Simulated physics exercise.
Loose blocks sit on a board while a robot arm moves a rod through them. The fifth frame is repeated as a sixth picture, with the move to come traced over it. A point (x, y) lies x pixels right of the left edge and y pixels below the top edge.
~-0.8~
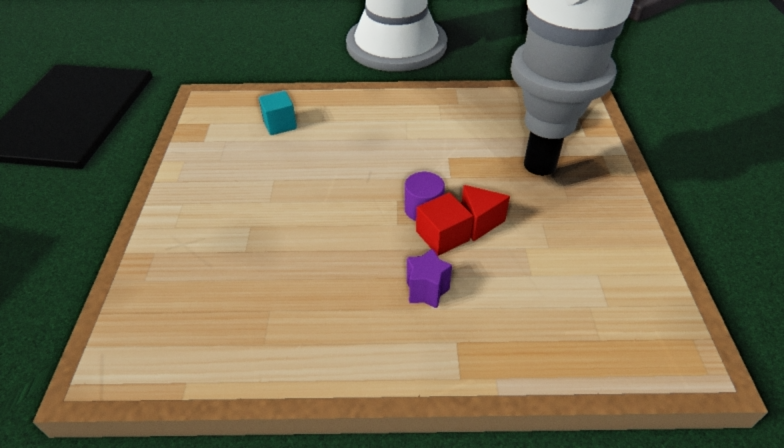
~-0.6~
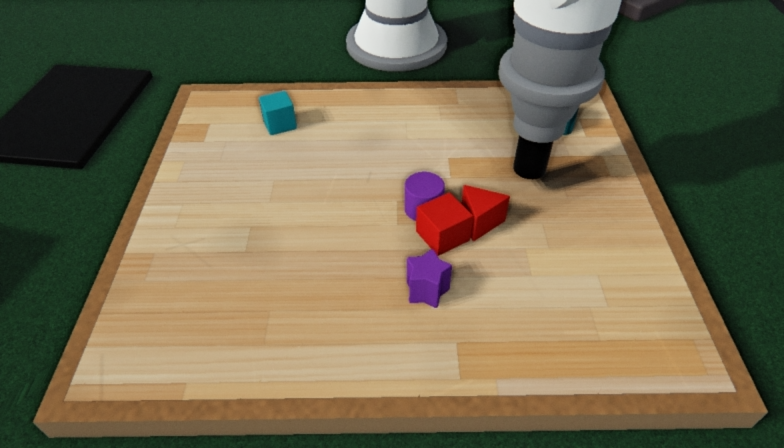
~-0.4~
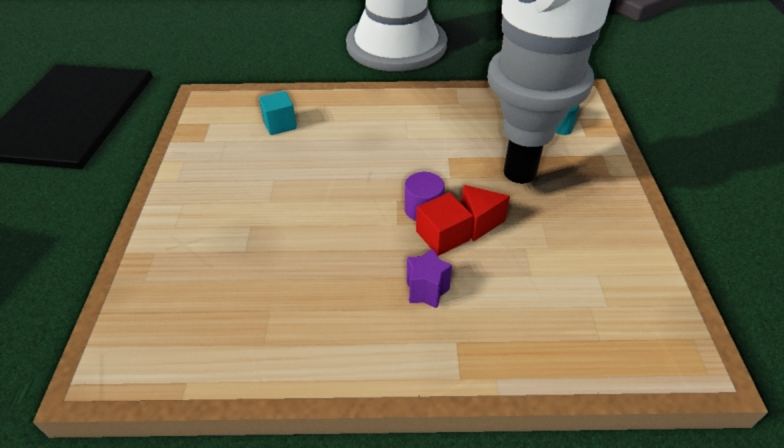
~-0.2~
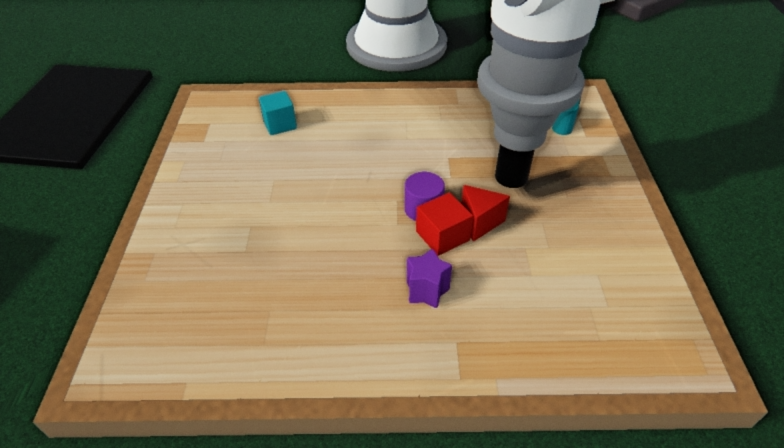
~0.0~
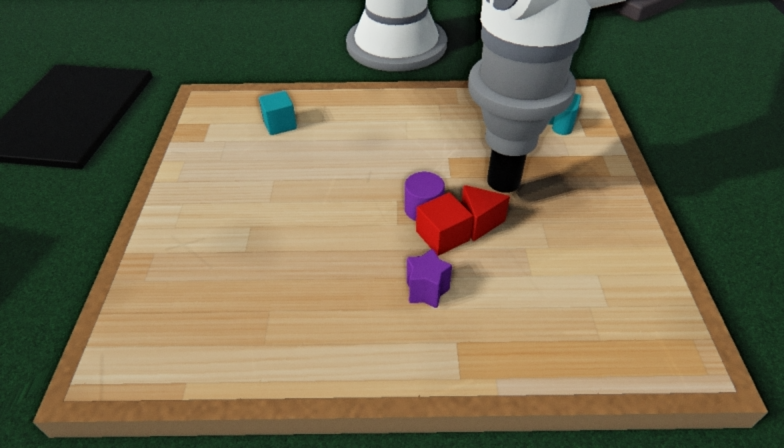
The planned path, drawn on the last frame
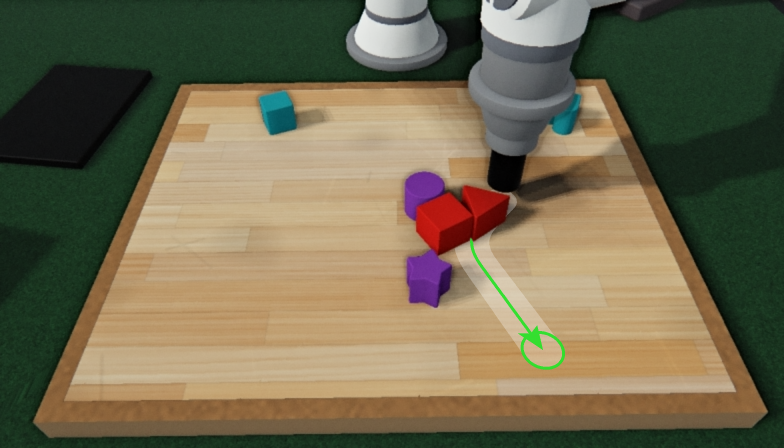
A grey and white robot arm with a black rod glides slowly left and slightly toward the viewer over a pale wooden board, seen from above at a fixed angle. A purple disc, red square block, red triangle and purple star sit near the centre, with a teal cube at upper left. The blocks stay still as the rod nears the triangle, revealing a teal piece at upper right.
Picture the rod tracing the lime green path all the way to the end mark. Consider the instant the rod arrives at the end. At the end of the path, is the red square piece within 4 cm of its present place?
Yes, it checks out.
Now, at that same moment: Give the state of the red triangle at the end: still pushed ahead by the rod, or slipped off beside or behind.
Gone from the front.
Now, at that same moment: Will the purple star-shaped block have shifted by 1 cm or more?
Yes.
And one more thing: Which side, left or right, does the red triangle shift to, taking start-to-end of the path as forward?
Side: Right.
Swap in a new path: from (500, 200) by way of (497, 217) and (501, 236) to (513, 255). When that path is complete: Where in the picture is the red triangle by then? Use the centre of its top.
Most likely (482, 230).
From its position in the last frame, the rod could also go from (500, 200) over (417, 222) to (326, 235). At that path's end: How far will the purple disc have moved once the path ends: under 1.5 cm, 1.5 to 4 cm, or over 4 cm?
Overall it shifts more than 4 cm.
The drawn path runs from (500, 200) through (472, 240) and (500, 291) to (543, 350).
What follows on the original path. One third of the way, rod at (474, 223); red square piece at (430, 222), turned 40° clockwise; red triangle at (465, 240), turned 20° clockwise.
Two thirds of the way, rod at (504, 274); purple star-shaped block at (425, 276), turned 50° clockwise; red square piece at (430, 222), turned 40° clockwise; red triangle at (471, 274), turned 50° clockwise.
At the end, rod at (549, 333); purple disc not moved; purple star-shaped block at (425, 276), turned 50° clockwise; red square piece at (430, 222), turned 40° clockwise; red triangle at (471, 274), turned 50° clockwise.
